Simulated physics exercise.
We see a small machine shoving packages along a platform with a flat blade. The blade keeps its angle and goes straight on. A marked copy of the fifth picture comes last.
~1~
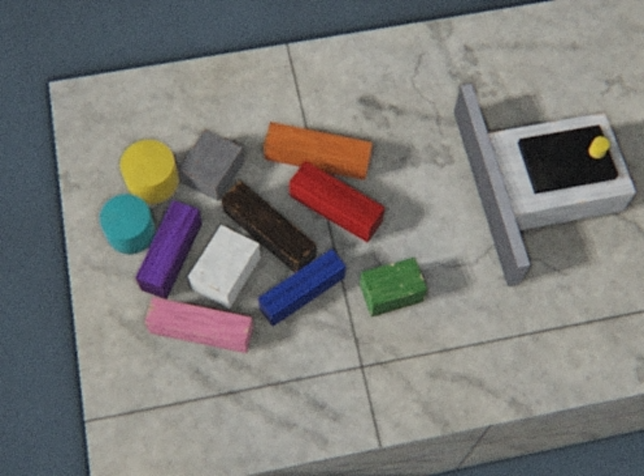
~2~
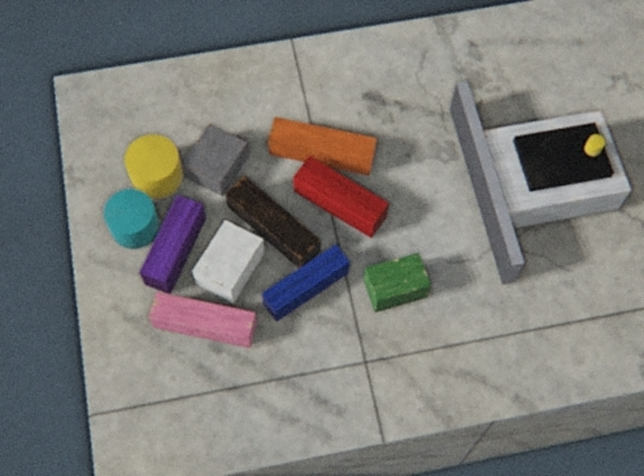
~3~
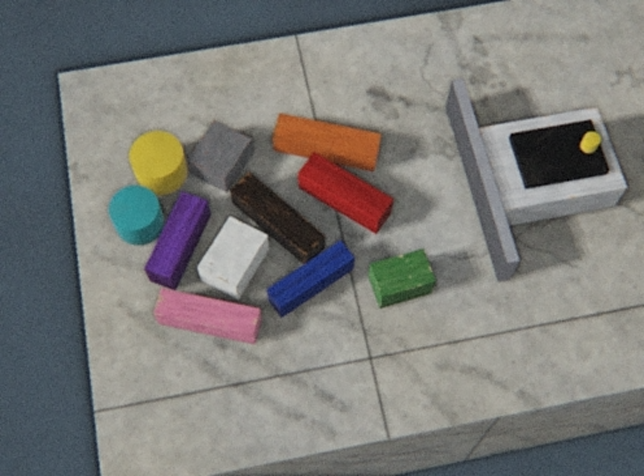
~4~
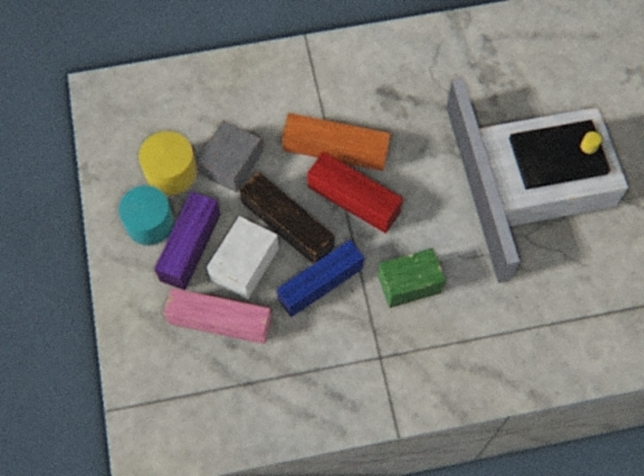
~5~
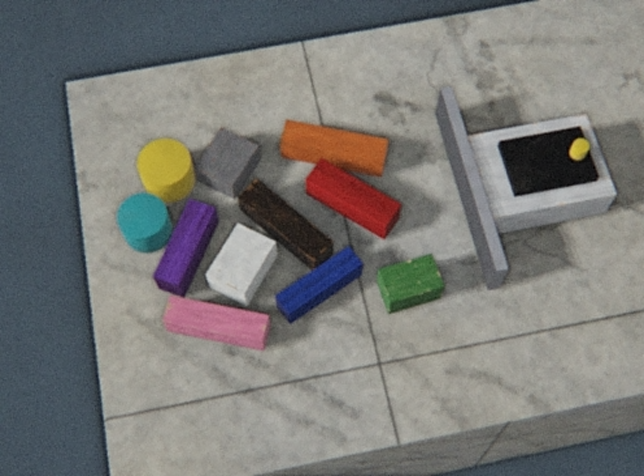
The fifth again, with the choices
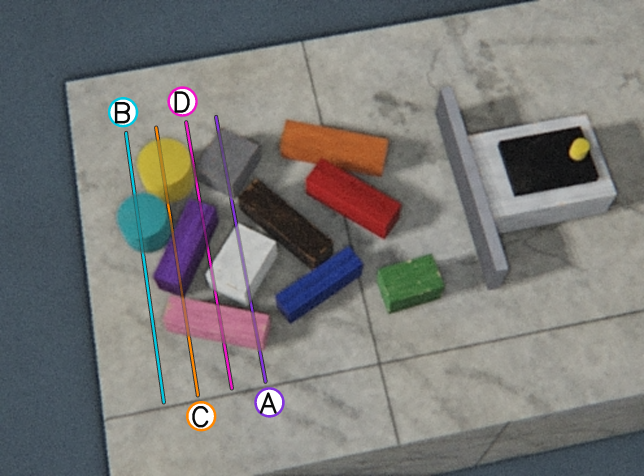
A pale, grey-veined stone platform stands against a dark blue-grey background, seen from above at a slant. Yellow and turquoise canisters, a grey crate and a white one, and purple, pink, black, orange, red, blue and green blocks lie scattered on the left, facing a white machine with a flat grey blade. The machine creeps a little leftward, touching nothing, while the packages stay still and the camera drifts slightly.
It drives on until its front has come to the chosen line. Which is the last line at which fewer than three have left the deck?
As far as mark D.
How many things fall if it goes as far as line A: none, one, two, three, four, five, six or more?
In all, none.
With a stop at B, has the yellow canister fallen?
Yes.
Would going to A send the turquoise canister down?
No.
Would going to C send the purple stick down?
Yes.
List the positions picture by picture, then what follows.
Robot (561, 159); black bar (269, 228); grey crate (212, 166), in the first frame.
Robot (557, 157); red stick (340, 197), in the second frame.
Robot (552, 154); white crate (234, 258), in the third frame.
Robot (553, 155); turquoise canister (147, 215), in the fourth frame.
Robot (541, 161); orange bar (334, 148); blue stick (320, 285); yellow canister (166, 171), in the fifth frame.
On the copy, A at (239, 241); B at (144, 259); C at (176, 253); D at (208, 247).
On D. First, robot (448, 179); green crate (361, 297); orange bar (303, 150).
Then, robot (352, 197); turquoise canister (139, 223); yellow canister (147, 167).
Finally, robot (279, 211); turquoise canister (87, 220); yellow canister (85, 175); none fallen.
By contrast, A is within the limit but short; B drops four; C drops three.
